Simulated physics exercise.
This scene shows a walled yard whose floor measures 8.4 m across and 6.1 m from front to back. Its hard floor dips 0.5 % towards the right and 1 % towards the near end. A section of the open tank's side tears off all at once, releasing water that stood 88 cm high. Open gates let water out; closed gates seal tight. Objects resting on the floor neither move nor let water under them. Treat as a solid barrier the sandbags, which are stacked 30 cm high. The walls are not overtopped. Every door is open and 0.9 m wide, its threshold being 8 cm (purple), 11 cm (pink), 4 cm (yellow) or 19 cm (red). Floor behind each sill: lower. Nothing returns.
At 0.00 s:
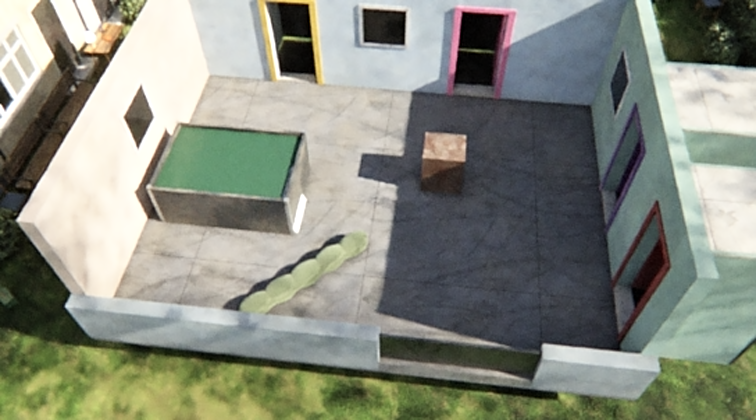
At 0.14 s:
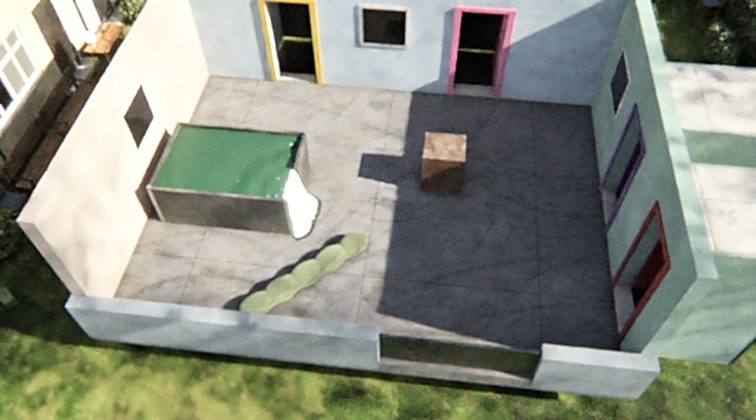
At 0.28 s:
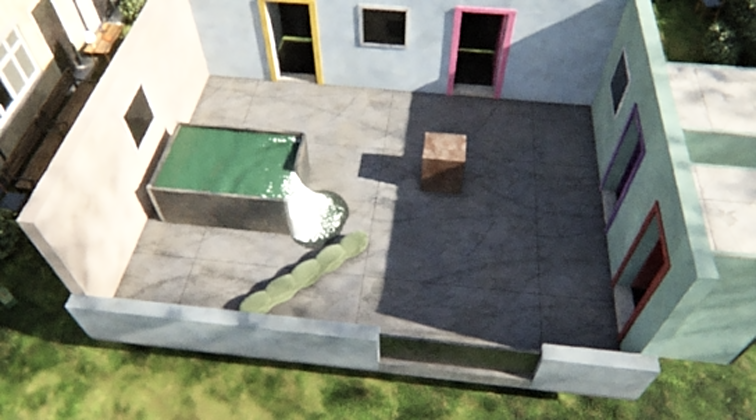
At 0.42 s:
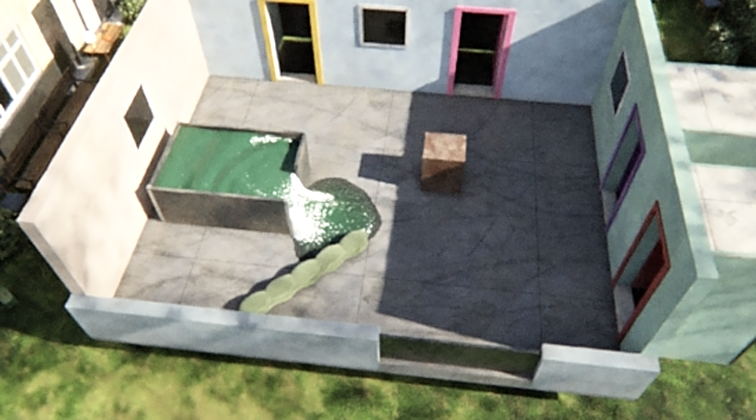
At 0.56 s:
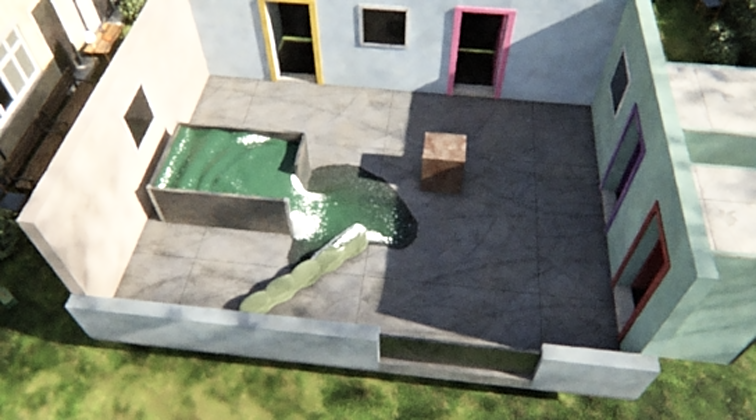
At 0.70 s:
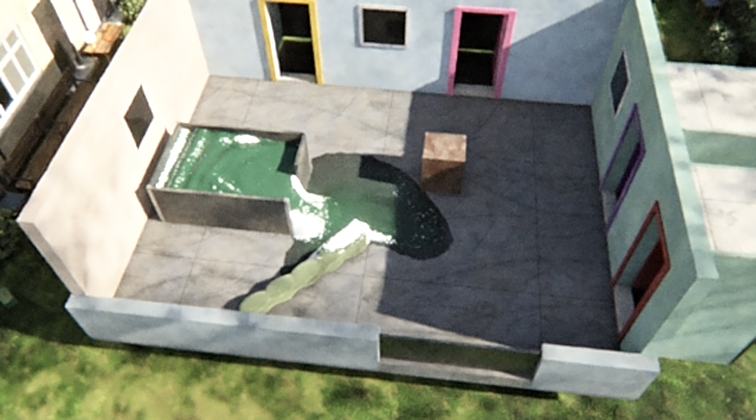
In the video, green water bursts from the right end of an open tank in a walled yard, spreading rightward across the grey floor and along a row of sandbags as the tank's surface ripples and lowers slightly.
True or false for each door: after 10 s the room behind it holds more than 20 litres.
Purple door: True; pink door: False; yellow door: False; red door: False.
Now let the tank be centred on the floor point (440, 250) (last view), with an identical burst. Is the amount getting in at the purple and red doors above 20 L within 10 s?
Then: Purple above, red past it.
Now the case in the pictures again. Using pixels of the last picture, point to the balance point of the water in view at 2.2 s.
The water is centred near (308, 205).
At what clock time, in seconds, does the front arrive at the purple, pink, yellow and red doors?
Arrival times: Purple 1.8 seconds, pink 2.2 seconds, yellow 4.0 seconds, red 2.0 seconds.
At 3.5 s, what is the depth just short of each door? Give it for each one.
Door by door in cm, purple shows 21, pink shows 9, yellow shows 0, red shows 12.
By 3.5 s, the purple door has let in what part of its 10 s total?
Share by then: ~ 60 %.
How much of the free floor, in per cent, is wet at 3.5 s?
Close to 65 in a hundred.
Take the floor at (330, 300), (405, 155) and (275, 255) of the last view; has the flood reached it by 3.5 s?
Respectively: Was missed, got hit, got hit.
After 1.4 s water covers 30 % of the floor and is deepest (53 cm) near (349, 242); purple door not reached, pink door not reached, yellow door not reached, red door not reached.
After 2.2 s water covers 50 % of the floor and is deepest (44 cm) near (338, 249); purple door 15 cm at the sill, 27 L in, pink door 3 cm at the sill, 0 L in, yellow door not reached, red door 6 cm at the sill, 0 L in.
After 3.5 s water covers 65 % of the floor and is deepest (32 cm) near (349, 242); purple door 21 cm at the sill, 155 L in, pink door 9 cm at the sill, 1 L in, yellow door not reached, red door 12 cm at the sill, 0 L in.
After 6.0 s water covers 75 % of the floor and is deepest (20 cm) near (338, 249); purple door 14 cm at the sill, 231 L in, pink door 5 cm at the sill, 1 L in, yellow door 2 cm at the sill, 0 L in, red door 10 cm at the sill, 0 L in.
After 10.0 s water covers 95 % of the floor and is deepest (19 cm) near (617, 375); purple door 6 cm at the sill, 269 L in, pink door 6 cm at the sill, 1 L in, yellow door 1 cm at the sill, 0 L in, red door 8 cm at the sill, 0 L in.
